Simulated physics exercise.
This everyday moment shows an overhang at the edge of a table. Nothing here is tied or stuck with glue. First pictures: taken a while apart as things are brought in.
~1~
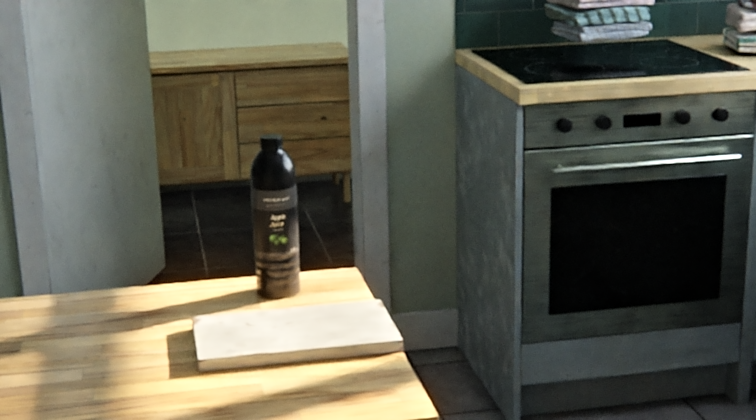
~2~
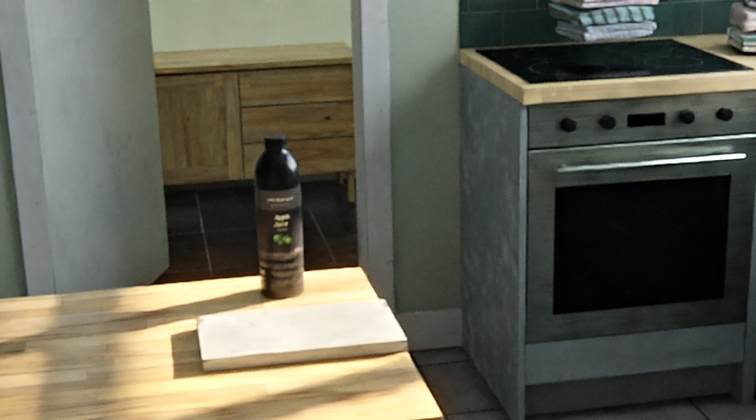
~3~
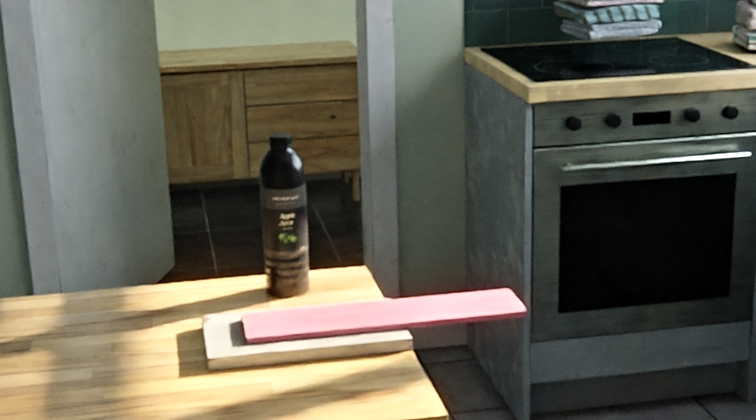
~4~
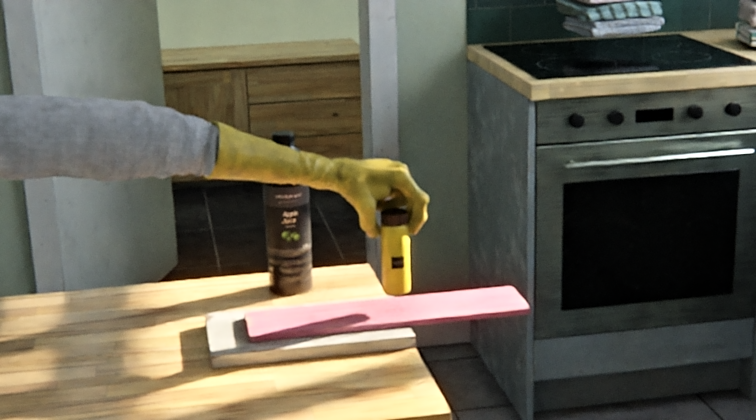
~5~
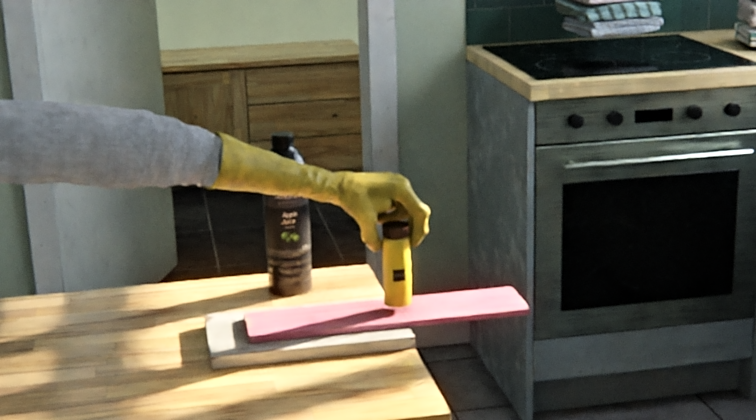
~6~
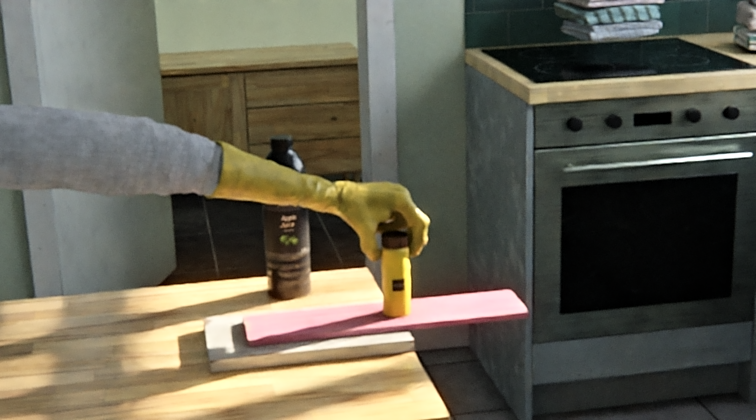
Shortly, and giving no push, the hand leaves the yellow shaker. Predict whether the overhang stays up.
The arrangement survives.
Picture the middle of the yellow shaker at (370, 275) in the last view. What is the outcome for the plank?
Well, it simply stays in place.
Then, 1.10 s after the last picture, things are still on the move.
Then, 1.80 s after the last picture, as before.
At rest, all 4 in place. Seen from the same camera at the end, yellow shaker near (396, 274). The plank keeps its balance.
